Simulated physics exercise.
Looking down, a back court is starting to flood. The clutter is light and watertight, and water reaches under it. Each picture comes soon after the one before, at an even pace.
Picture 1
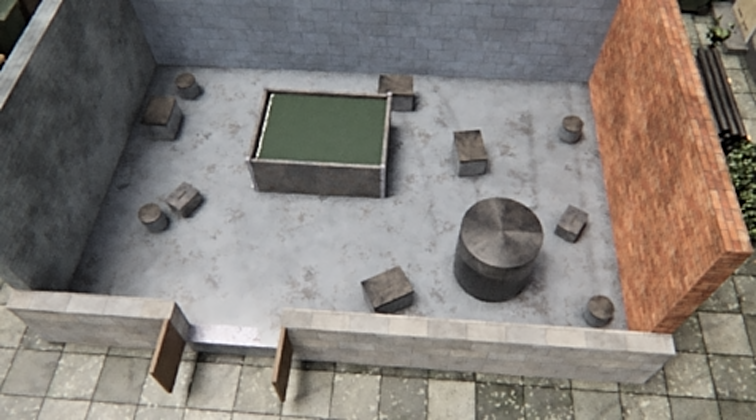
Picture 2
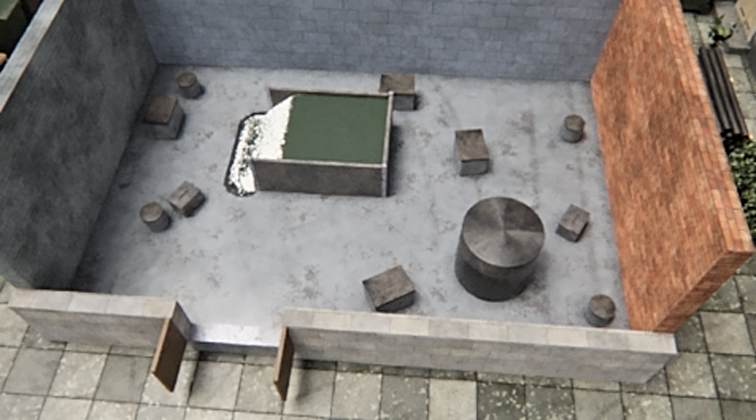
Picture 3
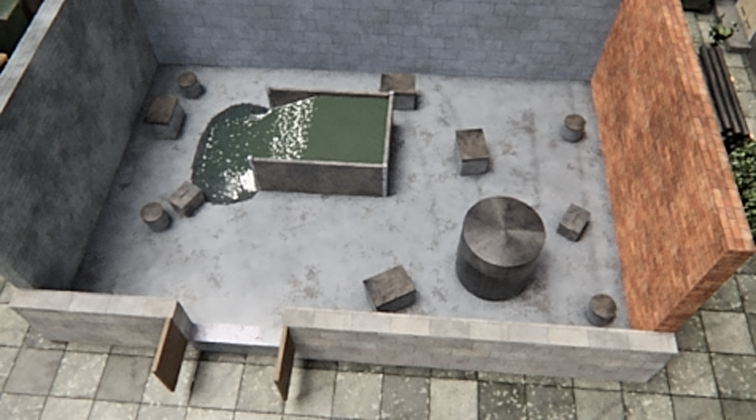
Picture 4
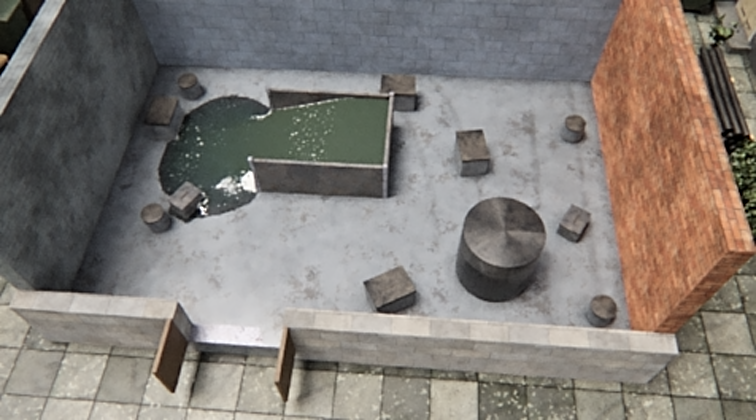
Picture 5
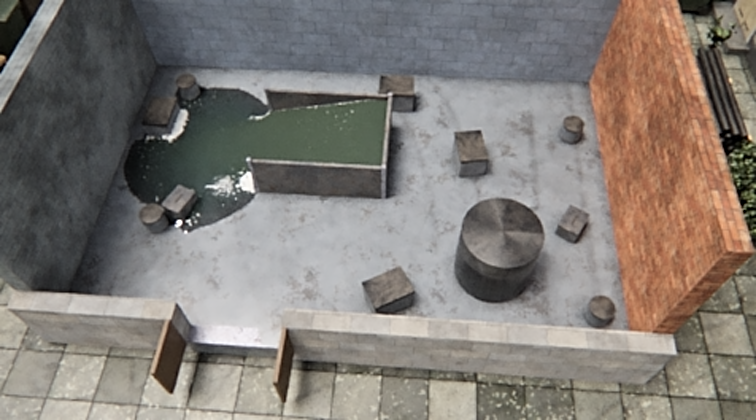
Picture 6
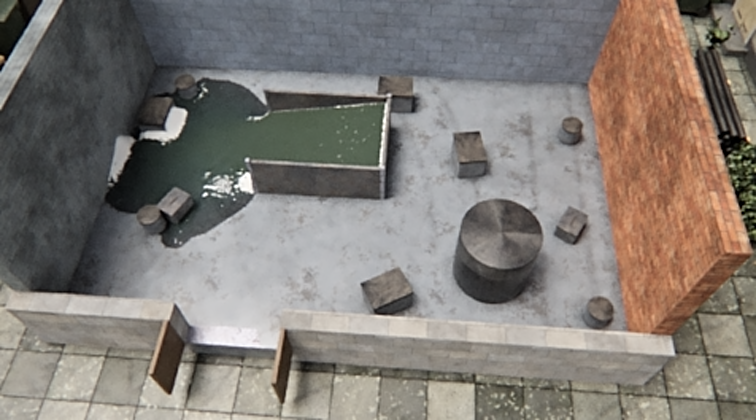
A large grey-walled back court with one orange brick wall on the right is seen from above by a still camera. A dark green pool of water fills a grey rectangular tank near the back, with a big dark cylinder to the right and small grey blocks and stubs scattered around. The water pours out of the tank's open left side, foaming white, and spreads across the floor around the left-hand blocks, a few shifting slightly.
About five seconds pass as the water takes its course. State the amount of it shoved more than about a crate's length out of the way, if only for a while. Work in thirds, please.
My answer: One to two thirds.
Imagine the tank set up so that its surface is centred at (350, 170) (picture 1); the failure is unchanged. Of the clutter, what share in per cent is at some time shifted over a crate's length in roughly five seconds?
It works out at about 40 percent.
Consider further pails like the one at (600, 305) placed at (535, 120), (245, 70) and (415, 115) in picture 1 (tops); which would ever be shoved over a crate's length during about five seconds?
First remains in place, second driven off, third remains in place.
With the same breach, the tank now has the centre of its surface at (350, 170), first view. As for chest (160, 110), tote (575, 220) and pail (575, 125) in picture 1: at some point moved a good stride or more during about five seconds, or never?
Object by object, in turn: Travelled a good distance, lingered near its place, lingered near its place.
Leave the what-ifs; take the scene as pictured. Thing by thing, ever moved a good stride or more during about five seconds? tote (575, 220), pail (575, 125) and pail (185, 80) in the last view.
Successively: Never went far, never went far, moved a long way.
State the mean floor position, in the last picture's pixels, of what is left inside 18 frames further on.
I'd put it at roughly (389, 190).
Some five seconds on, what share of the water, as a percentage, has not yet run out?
I'd put it close to 98 percent.
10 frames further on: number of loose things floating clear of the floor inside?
Result - 2.
A moment on, 0 of 10 are well off their spots; 1 afloat.
Next, 3 of 10 are well off their spots; 2 afloat.
Later, 4 of 10 are well off their spots; 3 afloat.
In the end, 4 of 10 are well off their spots, and 4 have been at some point; 0 afloat.
